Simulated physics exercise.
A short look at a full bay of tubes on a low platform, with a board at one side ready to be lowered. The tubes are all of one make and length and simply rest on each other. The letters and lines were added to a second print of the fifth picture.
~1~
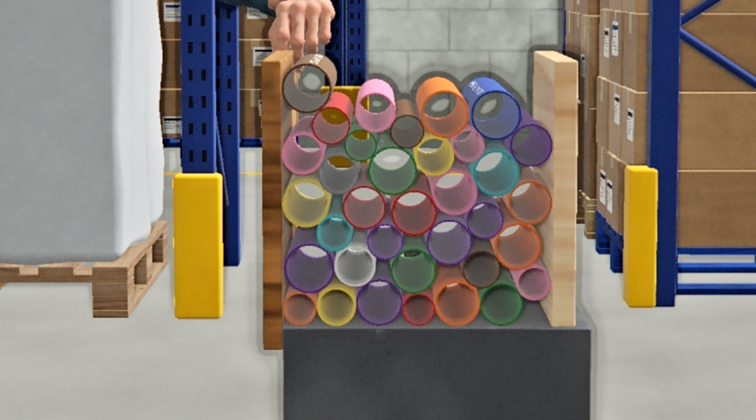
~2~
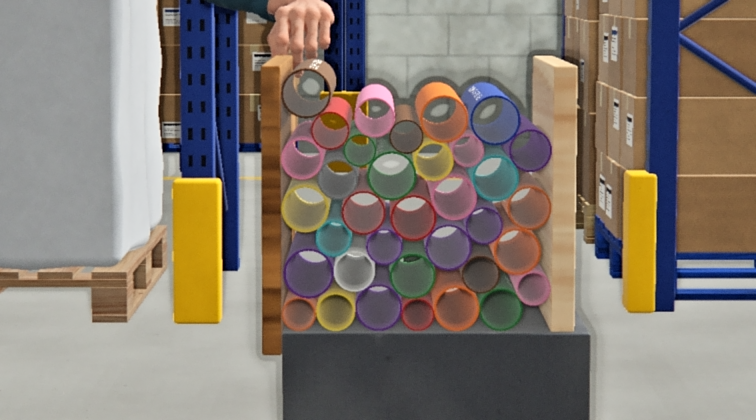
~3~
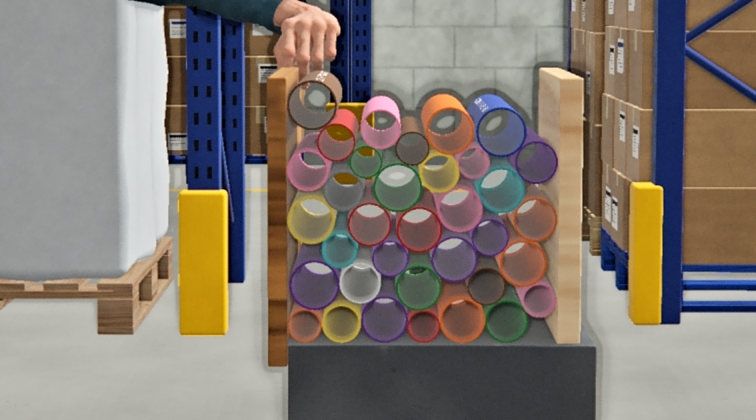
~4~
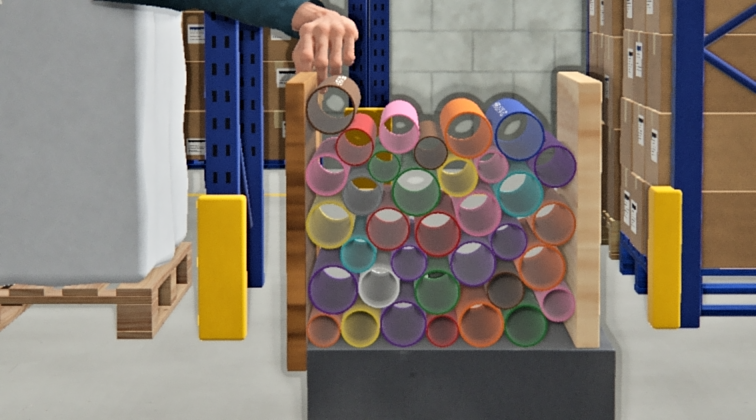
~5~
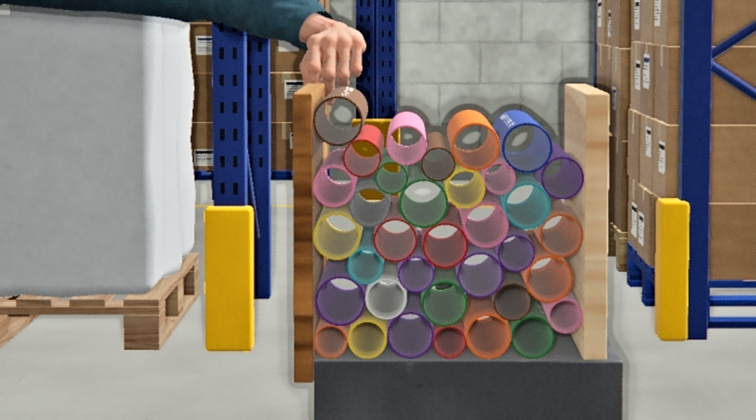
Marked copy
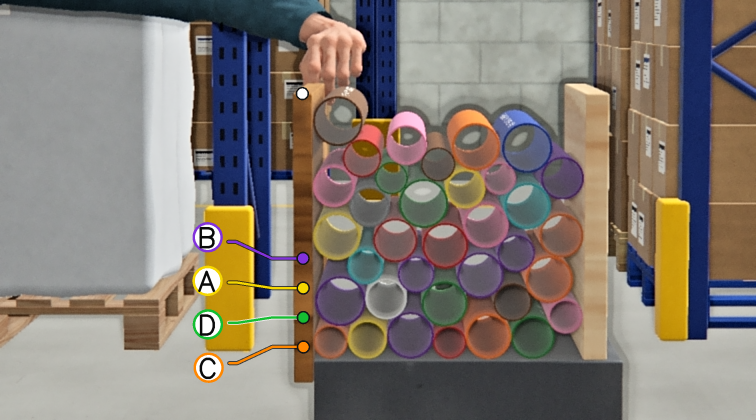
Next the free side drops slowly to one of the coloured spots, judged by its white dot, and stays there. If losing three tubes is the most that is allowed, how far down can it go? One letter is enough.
Mark B is as low as it can go.
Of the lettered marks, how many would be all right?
The number is one.
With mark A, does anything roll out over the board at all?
Yes.
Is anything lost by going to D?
Yes, at D.
On the marked copy, A at (304, 288); B at (303, 258); C at (304, 347); D at (304, 317); the white dot at (303, 93).
With B. Early on, top of the board (313, 167).
Further on, top of the board (313, 249).
At the end, top of the board (313, 257), three out over the board.
As for the rest, A more than three out over the board; C more than three out over the board; D more than three out over the board.
